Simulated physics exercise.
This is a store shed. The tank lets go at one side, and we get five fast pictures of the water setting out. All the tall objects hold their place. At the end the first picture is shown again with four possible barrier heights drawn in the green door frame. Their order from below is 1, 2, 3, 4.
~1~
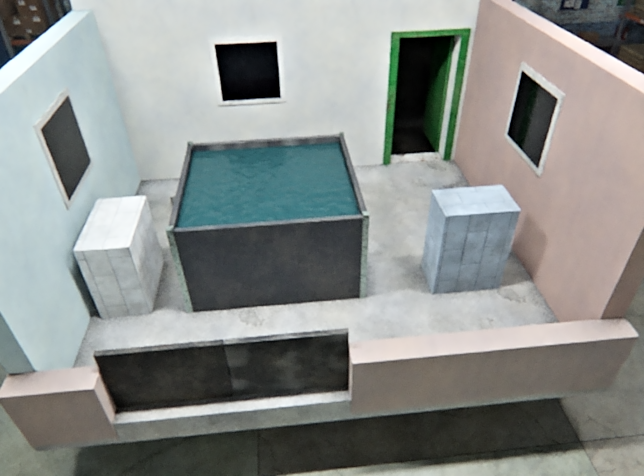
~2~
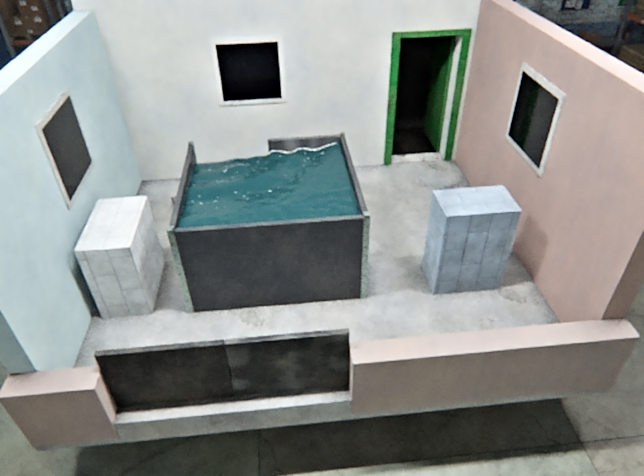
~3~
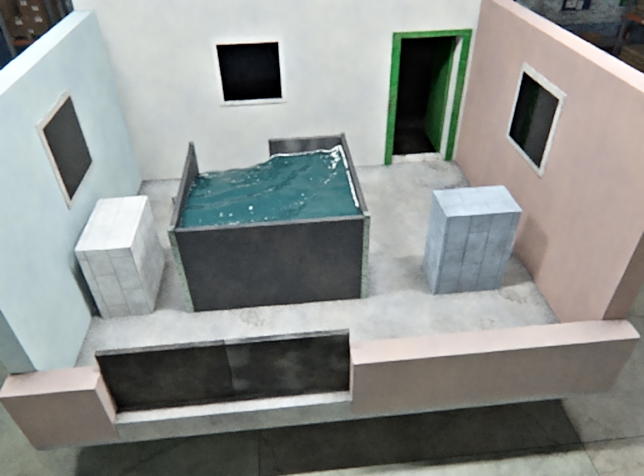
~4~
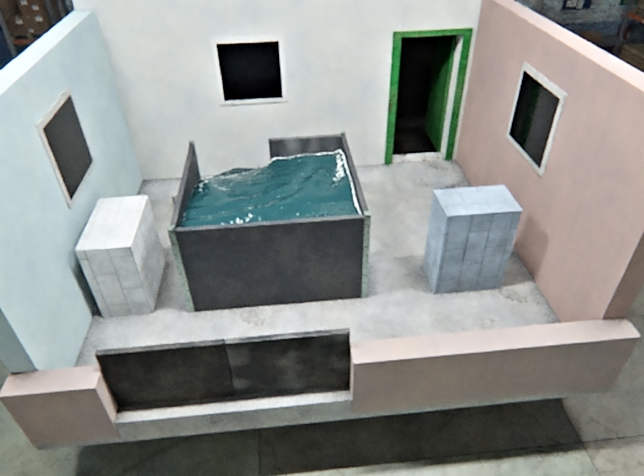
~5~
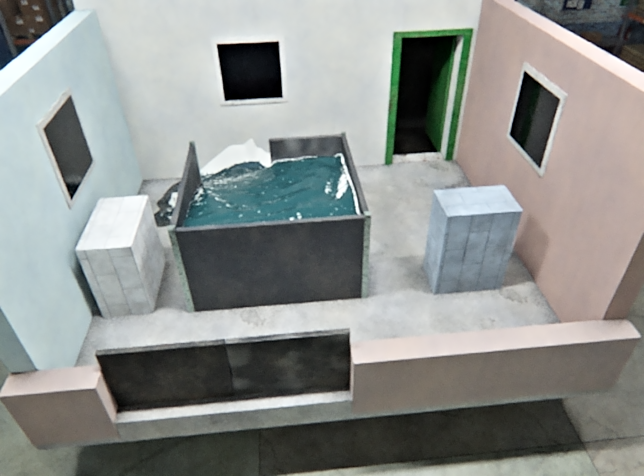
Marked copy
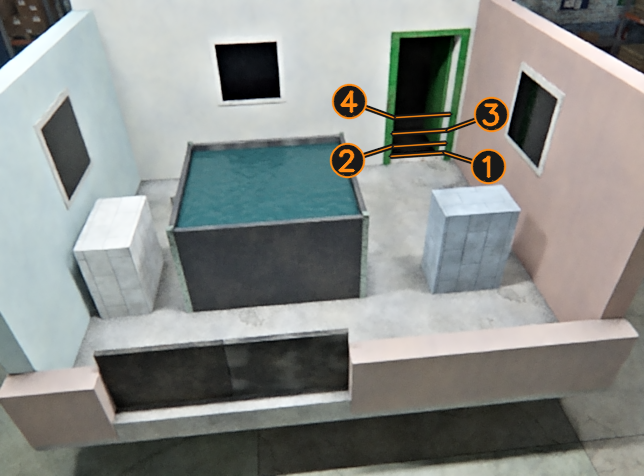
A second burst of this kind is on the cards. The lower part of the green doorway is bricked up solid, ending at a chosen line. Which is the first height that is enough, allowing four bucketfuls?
Go for 2.
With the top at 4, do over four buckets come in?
No, that is safe.
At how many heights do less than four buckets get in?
Three of the four.
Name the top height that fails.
It is 1.
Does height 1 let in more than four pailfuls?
Yes, it does.
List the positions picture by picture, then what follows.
In the first picture, water in the tank at rest, its middle at (268, 182); foot of the green doorway at (416, 162); shut gate at (226, 350).
In the second picture, water covers 2 % of the ground, its front hidden from here.
In the third picture, water covers 5 % of the ground, its front hidden from here.
In the fourth picture, water covers 9 % of the ground, its front hidden from here.
In the fifth picture, water covers 15 % of the ground, its front hidden from here.
On the marked copy, 1 at (417, 154); 2 at (418, 144); 3 at (420, 132); 4 at (422, 115); from the bottom up 1, 2, 3, 4.
Choosing 1, some 20 bucketfuls get in.
Choosing 2, nothing gets over.
Choosing 3, nothing gets over.
Choosing 4, nothing gets over.
